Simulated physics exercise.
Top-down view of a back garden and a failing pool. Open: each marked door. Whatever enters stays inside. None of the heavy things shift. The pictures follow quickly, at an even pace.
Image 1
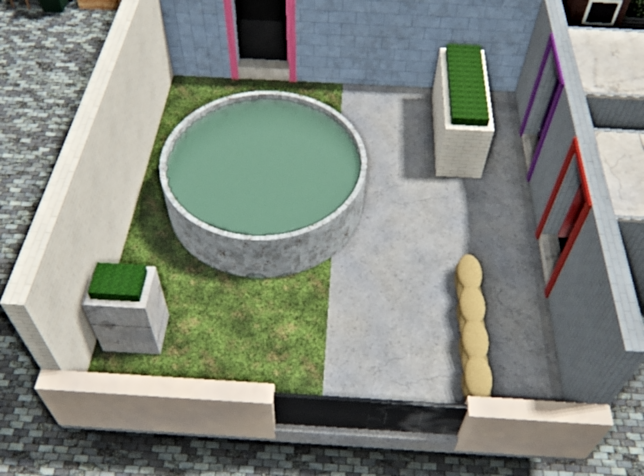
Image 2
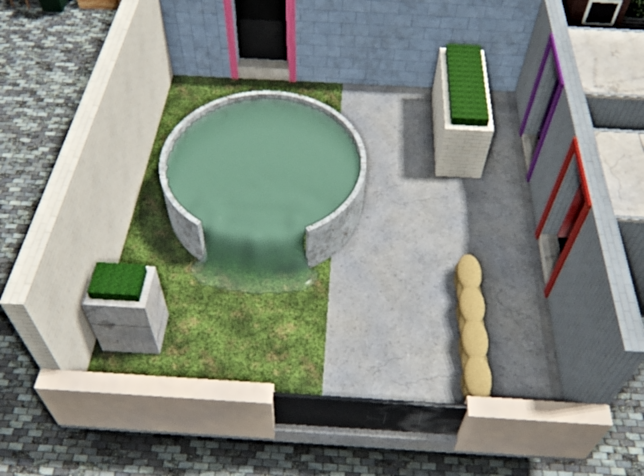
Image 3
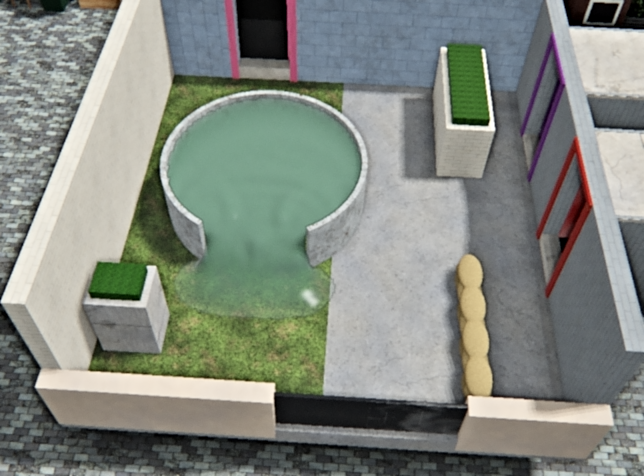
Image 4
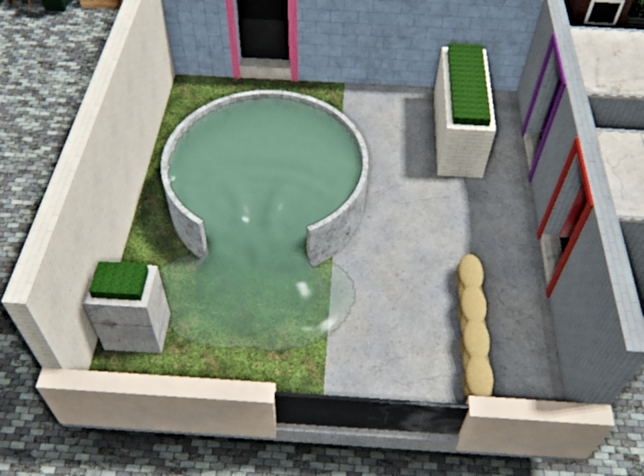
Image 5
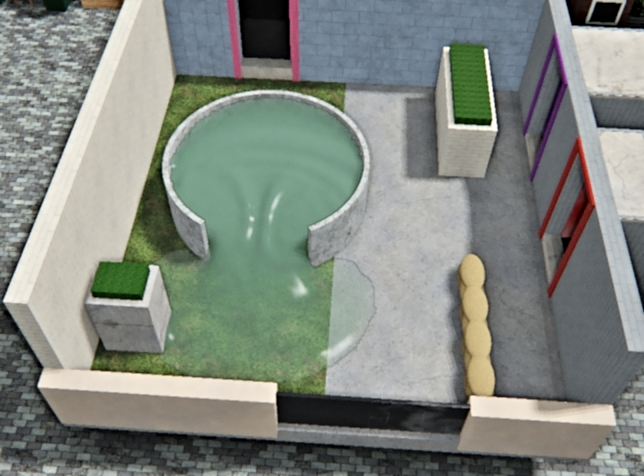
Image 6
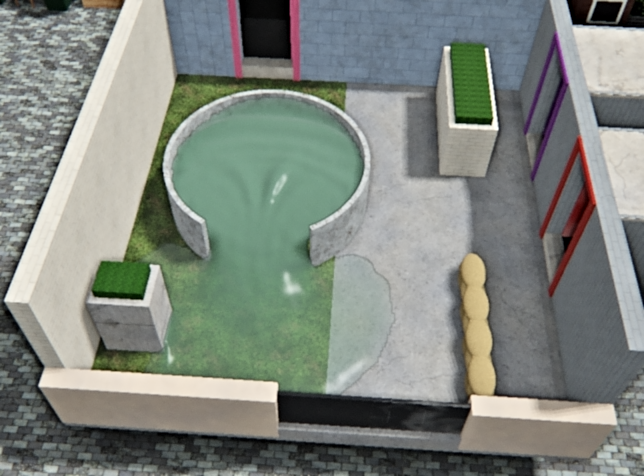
At first, a round, stone-walled pool of still green water sits on the grass of a walled back garden. A gap opens in the pool's near side and water pours through, fanning across the grass toward the front wall, then spreading right onto the grey paving in a thin, widening sheet.
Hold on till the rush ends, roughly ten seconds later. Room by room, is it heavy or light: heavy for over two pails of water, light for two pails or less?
Outcome: The purple door will count as flooded. The pink door will not count as flooded. The red door will not count as flooded.
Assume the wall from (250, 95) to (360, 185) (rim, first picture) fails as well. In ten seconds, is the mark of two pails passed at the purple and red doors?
Well, the purple crosses the threshold, and the red crosses the threshold.
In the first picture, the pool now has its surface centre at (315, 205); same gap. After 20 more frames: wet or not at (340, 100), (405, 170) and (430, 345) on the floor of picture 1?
First one stays unwetted, next one gets inundated, last one gets inundated.
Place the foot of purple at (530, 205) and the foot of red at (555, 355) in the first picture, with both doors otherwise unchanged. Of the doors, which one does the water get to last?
The flood gets to the one in pink after all the others.
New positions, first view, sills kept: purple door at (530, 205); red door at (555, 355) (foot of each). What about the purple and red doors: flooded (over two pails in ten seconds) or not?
As it turns out, the purple door door spills past but the red door door keeps clear.
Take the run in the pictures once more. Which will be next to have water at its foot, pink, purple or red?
Answer: The one in red.
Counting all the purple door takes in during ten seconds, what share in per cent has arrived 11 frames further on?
Near 0 in a hundred.
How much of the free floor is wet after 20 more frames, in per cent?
I make it 60 per cent.
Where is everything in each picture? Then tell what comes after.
In the first frame, still water in the pool at (264, 163).
In the second frame, water pours out at (254, 260) and has run to (201, 263).
In the third frame, water pours out at (255, 263) and has run to (180, 282).
In the fourth frame, water pours out at (256, 264) and has run to a hidden place.
In the fifth frame, water pours out at (257, 264) and has run to a hidden place.
In the sixth frame, the front is at a hidden place, out from the gap at (258, 263).
A moment on, water covers 30 % of the floor; the purple door not reached, the pink door not reached, the red door not reached.
Next, water covers 35 % of the floor; the purple door not reached, the pink door not reached, the red door not reached.
Then, water covers 60 % of the floor; the purple door not reached, the pink door not reached, the red door wet at the sill, nothing in.
Later, water covers 95 % of the floor; the purple door under two buckets in, the pink door wet at the sill, nothing in, the red door wet at the sill, nothing in.
In the end, water covers 100 % of the floor; the purple door over two buckets in, the pink door wet at the sill, nothing in, the red door wet at the sill, nothing in.
